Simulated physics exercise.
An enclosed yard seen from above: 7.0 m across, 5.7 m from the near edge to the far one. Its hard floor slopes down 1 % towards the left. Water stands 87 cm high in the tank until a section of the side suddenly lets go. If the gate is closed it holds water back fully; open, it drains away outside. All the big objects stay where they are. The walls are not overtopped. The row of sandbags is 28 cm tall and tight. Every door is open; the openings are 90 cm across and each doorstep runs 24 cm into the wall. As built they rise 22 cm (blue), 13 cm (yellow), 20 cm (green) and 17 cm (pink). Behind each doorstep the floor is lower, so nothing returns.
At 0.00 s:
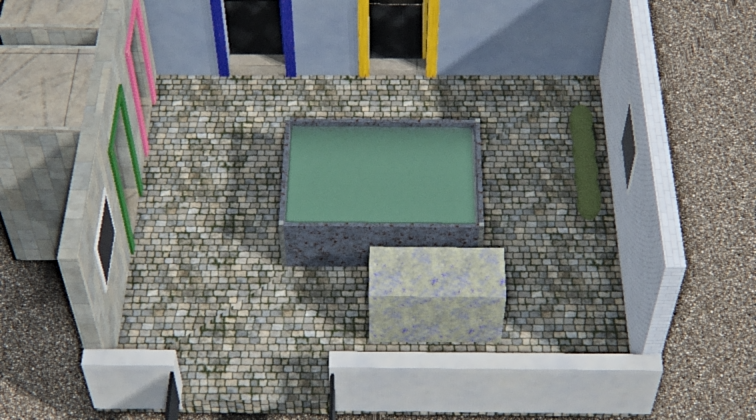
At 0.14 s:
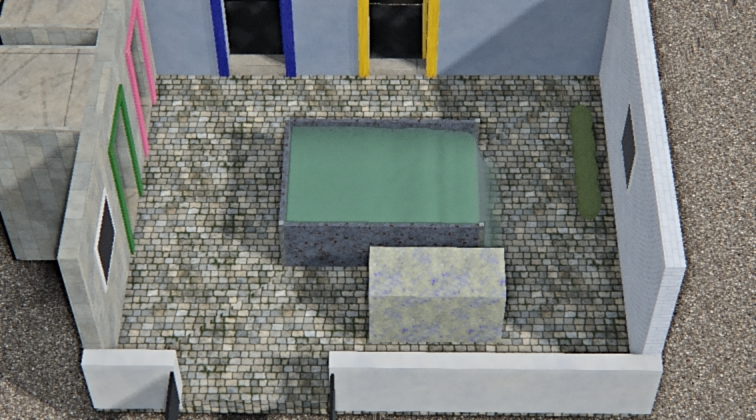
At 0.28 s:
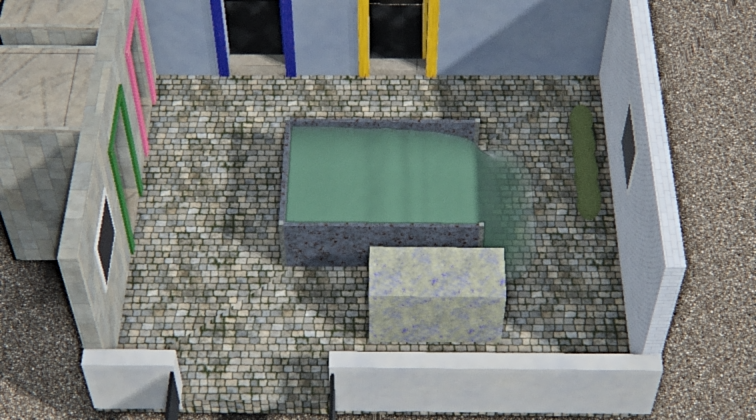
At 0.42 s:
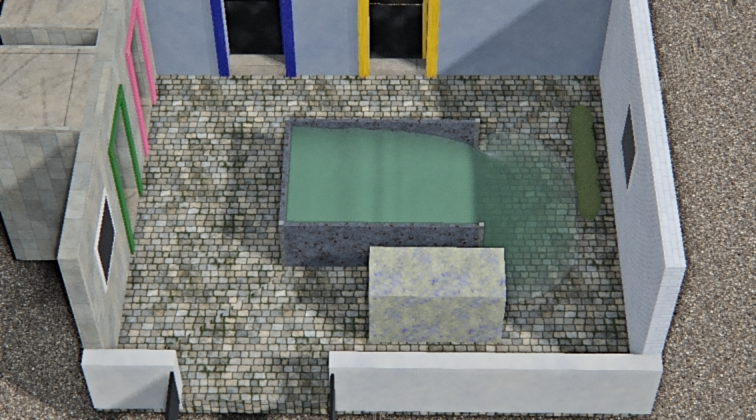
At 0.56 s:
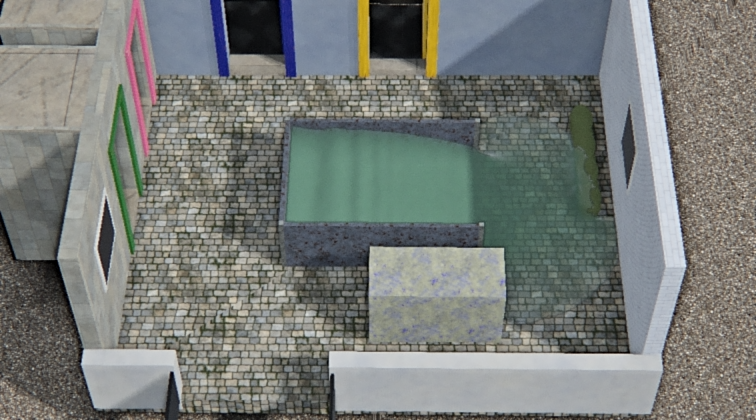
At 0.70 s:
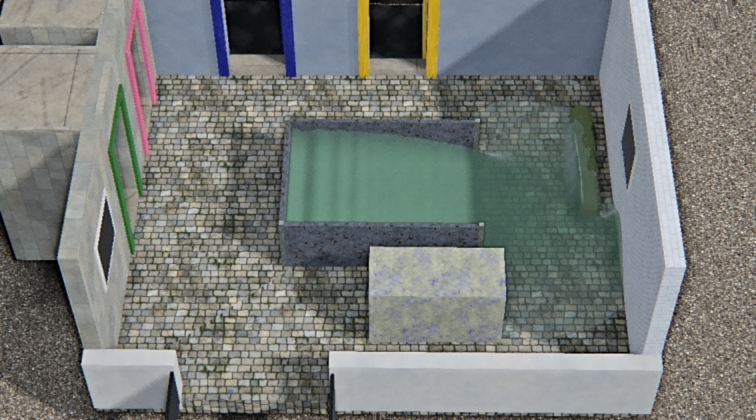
Green water pours from the tank's right side and spreads across the stone floor to the right wall.
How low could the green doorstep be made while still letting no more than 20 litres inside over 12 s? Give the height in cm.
Close to 20.5 cm is just enough.
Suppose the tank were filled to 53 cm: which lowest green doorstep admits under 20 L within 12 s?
About 10.5 cm.
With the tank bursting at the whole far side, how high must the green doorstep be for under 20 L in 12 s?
Some 7.5 cm.
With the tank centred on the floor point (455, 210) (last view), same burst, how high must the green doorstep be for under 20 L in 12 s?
About 20 cm.
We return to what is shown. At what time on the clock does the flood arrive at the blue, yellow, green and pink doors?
Arrival: Blue 3.2 s, yellow 2.2 s, green 4.5 s, pink 4.0 s.
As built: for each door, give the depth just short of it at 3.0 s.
Depths in cm: Blue 1, yellow 9, green 0, pink 0.
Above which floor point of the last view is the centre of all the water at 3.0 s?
At about (489, 219).
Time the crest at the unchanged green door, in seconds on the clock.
Around 6.0 s.
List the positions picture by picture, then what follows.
In the first picture, still water, 87 cm deep, in the tank at (382, 175); the green door at (126, 178) is dry.
In the second picture, the front is at a hidden place, 0.3 m from the gap at (475, 198); 0.6 m2 of floor is wet, 87 cm left at the back.
In the third picture, water pours out at (475, 202) and has run 0.8 m, to (529, 255); about 14 cm deep outside, 87 cm at the back.
In the fourth picture, water pours out at (475, 203) and has run 1.4 m, to (574, 242); about 12 cm deep outside, 87 cm at the back.
In the fifth picture, the gap is at (475, 204), the front 2.0 m out at (617, 249); the back of the tank holds 86 cm.
In the sixth picture, water pours out at (475, 204) and has run 2.1 m, to (623, 301); about 9 cm deep outside, 78 cm at the back; 5.1 m in a straight line remain to the green door at (126, 178).
After 1.4 s water covers 25 % of the floor, deepest (54 cm) near (608, 246); it has not reached the green door.
After 3.0 s water covers 55 % of the floor, deepest (48 cm) near (622, 374); it has not reached the green door.
After 12.0 s water covers 95 % of the floor, deepest (16 cm) near (113, 384); 11 cm at the green door, 20 litres in over its 20 cm doorstep.
At the green door as built, the water arrived by 4.6 s and peaked near 27 cm at 6.0 s.
Run again over the same 12 s with other heights there, 34 litres in over 18 cm, 4 litres over 24.5 cm. The limit of 20 litres is kept from about 20.5 cm up.
